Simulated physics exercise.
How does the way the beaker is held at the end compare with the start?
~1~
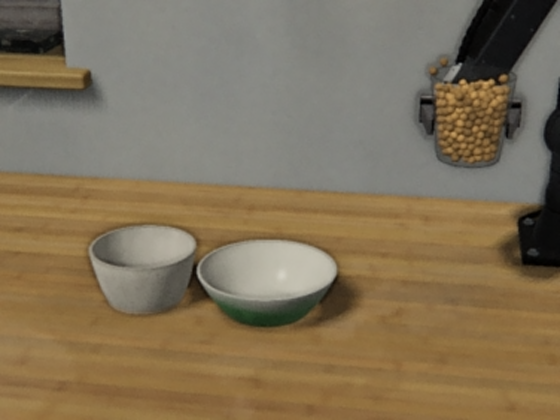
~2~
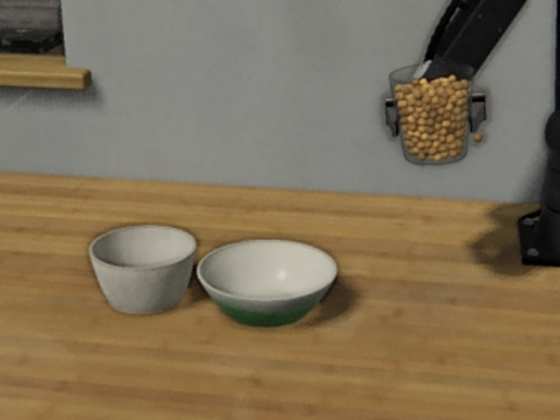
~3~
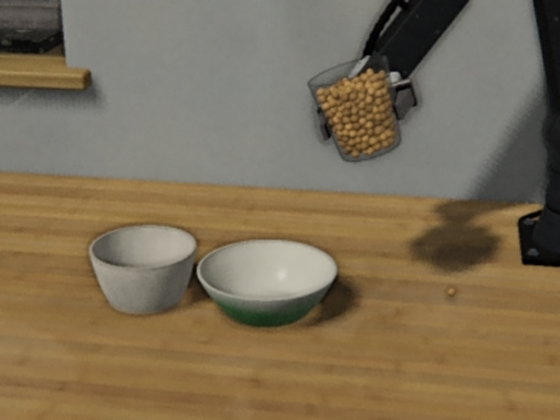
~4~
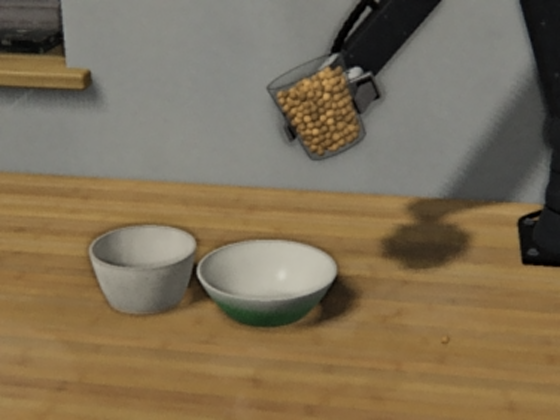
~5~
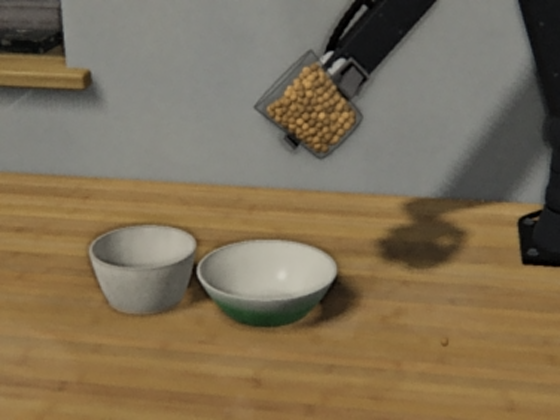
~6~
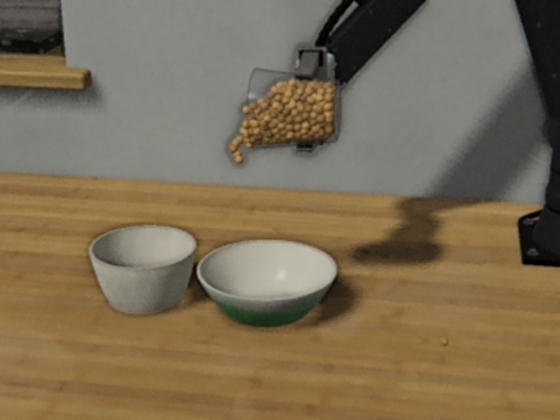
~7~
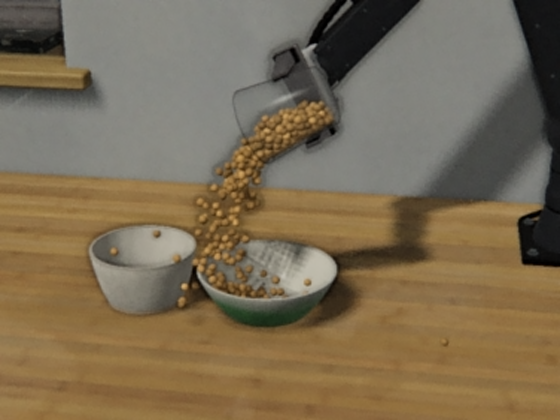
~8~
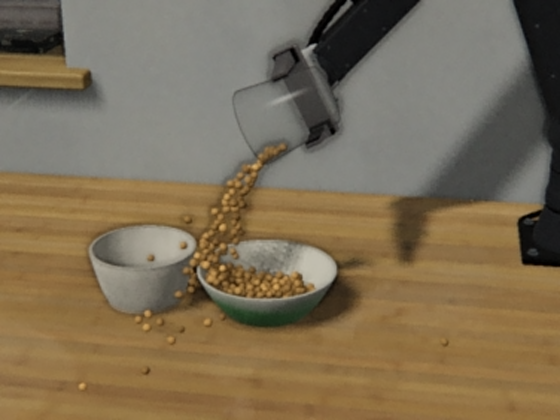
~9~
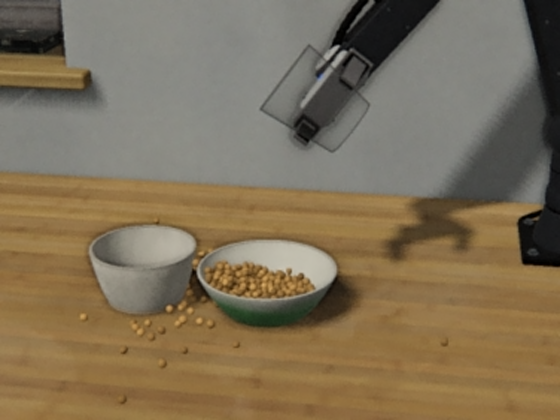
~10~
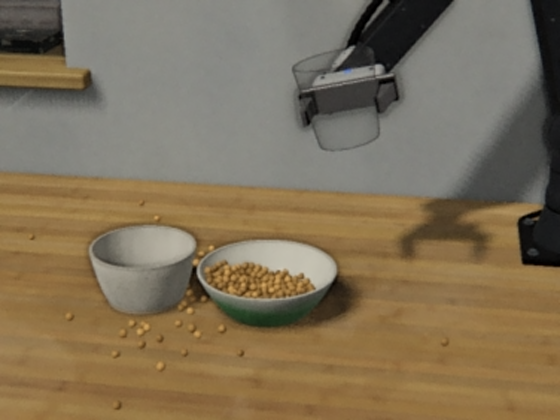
At the start the beaker is held upright, but at the end it is leaning.
